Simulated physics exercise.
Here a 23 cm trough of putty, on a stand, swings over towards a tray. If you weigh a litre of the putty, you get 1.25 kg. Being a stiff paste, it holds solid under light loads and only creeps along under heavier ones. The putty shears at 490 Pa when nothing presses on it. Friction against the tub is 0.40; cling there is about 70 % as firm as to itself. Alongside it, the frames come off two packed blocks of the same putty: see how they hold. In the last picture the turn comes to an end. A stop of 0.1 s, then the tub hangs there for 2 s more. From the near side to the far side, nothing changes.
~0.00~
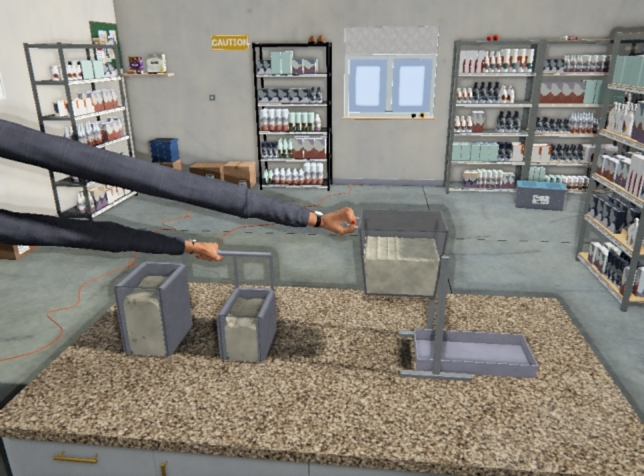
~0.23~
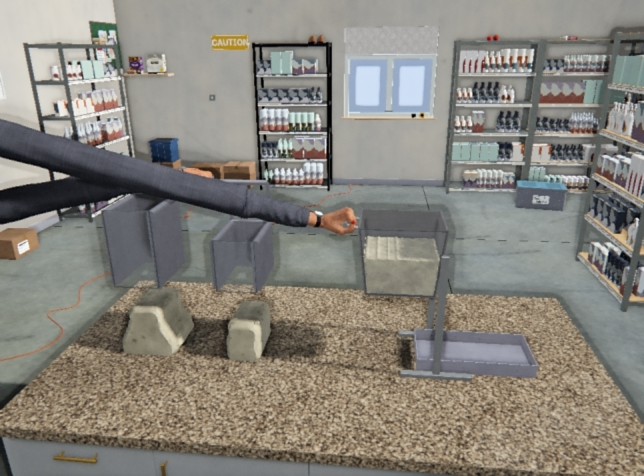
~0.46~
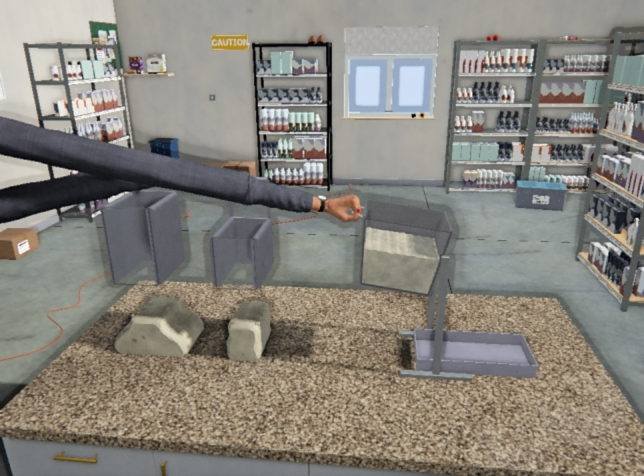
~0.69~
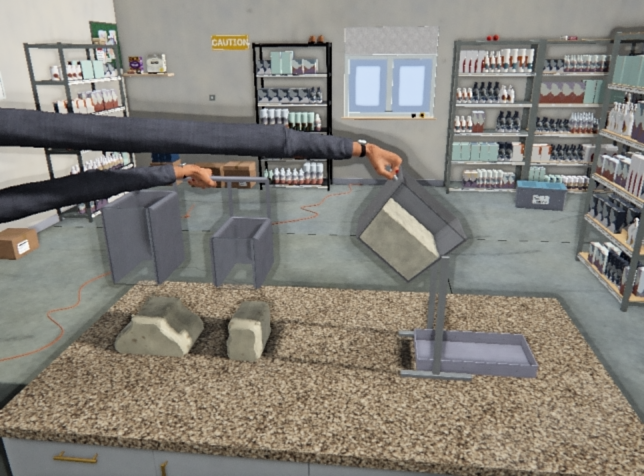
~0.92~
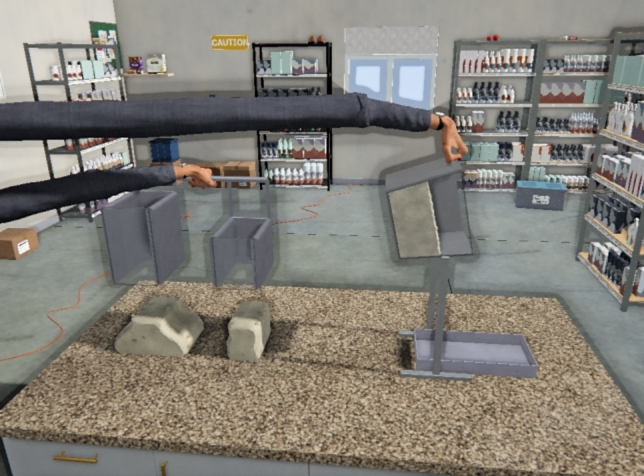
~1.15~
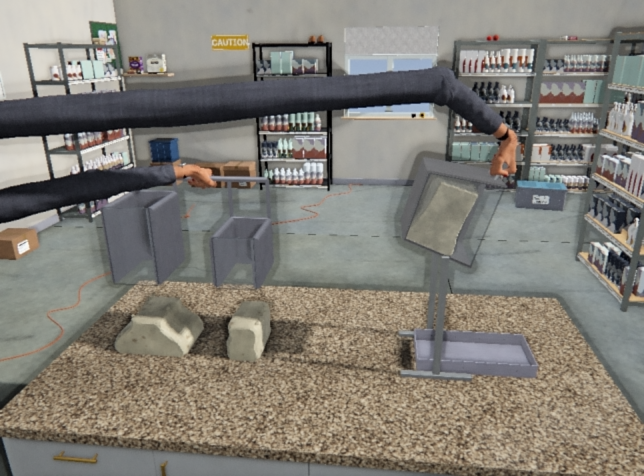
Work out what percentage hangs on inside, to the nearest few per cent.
Some 0 in every hundred.
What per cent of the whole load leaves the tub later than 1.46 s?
30 %.
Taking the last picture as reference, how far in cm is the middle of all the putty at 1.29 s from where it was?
Roughly 10 centimetres.
By 1.29 s, the tub is at 106 degrees and holds 82 %.
By 1.46 s, the tub is at 106 degrees and holds 31 %.
By 1.63 s, the tub is at 106 degrees and holds 1 %.
By 1.80 s, the tub is at 106 degrees and holds 0 %.
By 3.15 s, at the end, the tub is at 106 degrees and holds 0 %.
